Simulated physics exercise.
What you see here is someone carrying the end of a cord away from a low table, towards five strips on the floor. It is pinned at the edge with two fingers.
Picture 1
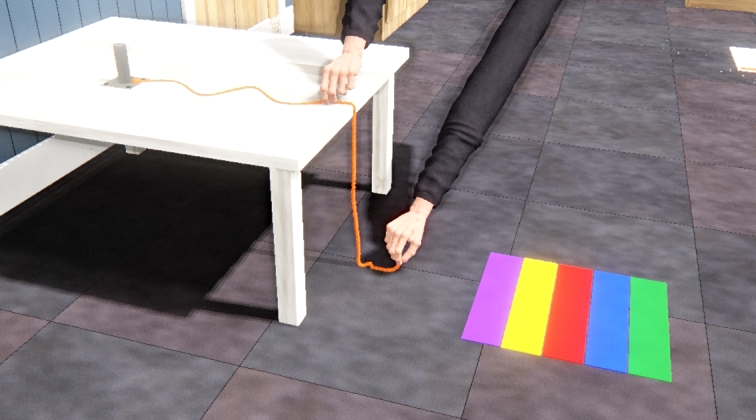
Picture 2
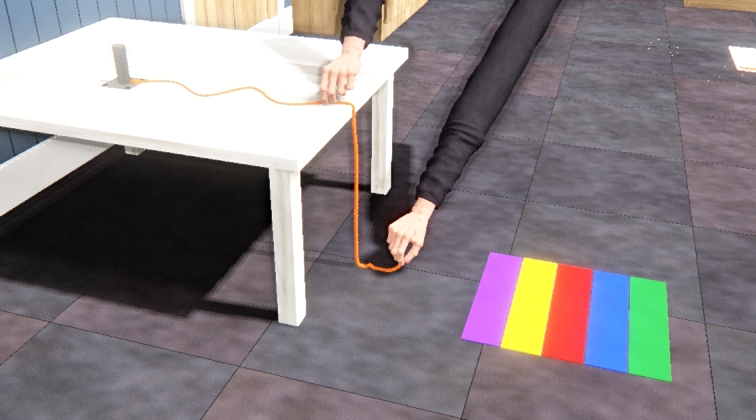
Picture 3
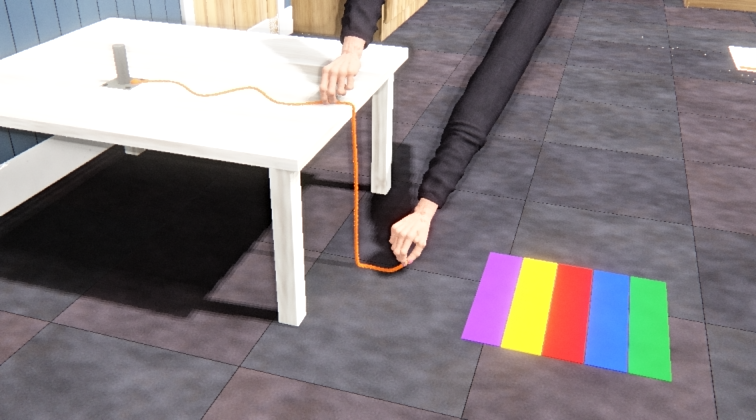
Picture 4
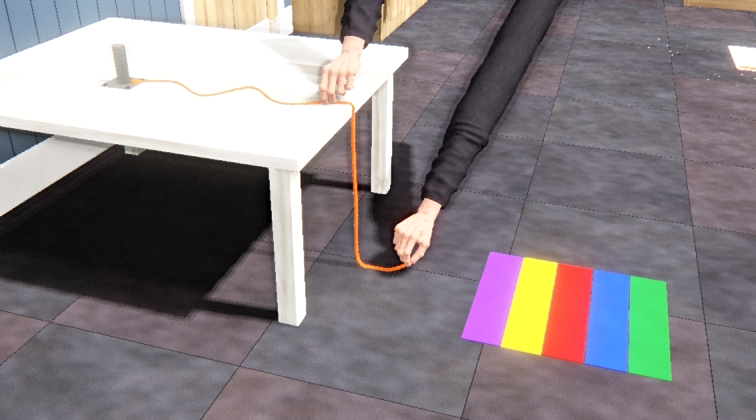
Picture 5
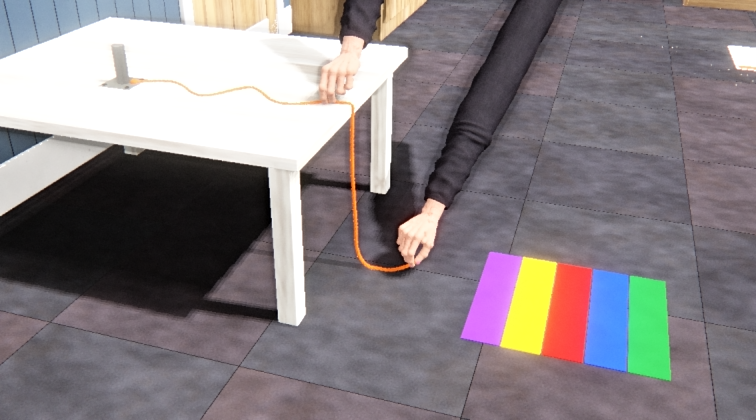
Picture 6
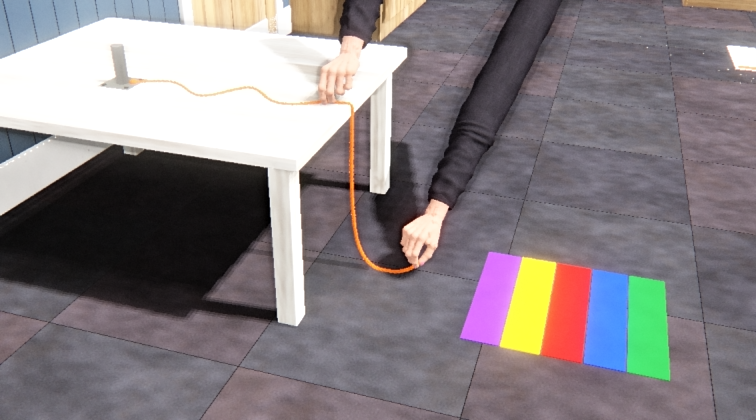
On a dark tiled floor beside a low white table, a hand inches an orange cord's end right while another pins it above.
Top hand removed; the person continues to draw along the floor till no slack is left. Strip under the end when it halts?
Red strip.
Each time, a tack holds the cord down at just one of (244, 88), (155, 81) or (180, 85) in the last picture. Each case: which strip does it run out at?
Lab note - strips reached: Yellow; red; red.
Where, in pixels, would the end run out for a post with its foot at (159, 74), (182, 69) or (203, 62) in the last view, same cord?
Approximate places, in that order: (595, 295), (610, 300), (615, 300).
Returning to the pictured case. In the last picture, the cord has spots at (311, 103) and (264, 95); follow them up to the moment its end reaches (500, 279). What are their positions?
(350, 113) and (295, 100).
A little later, end near (500, 279); over purple.
Next, end near (544, 287); over yellow.
When it is tight, end near (572, 292); over red. The end stops over the red strip.
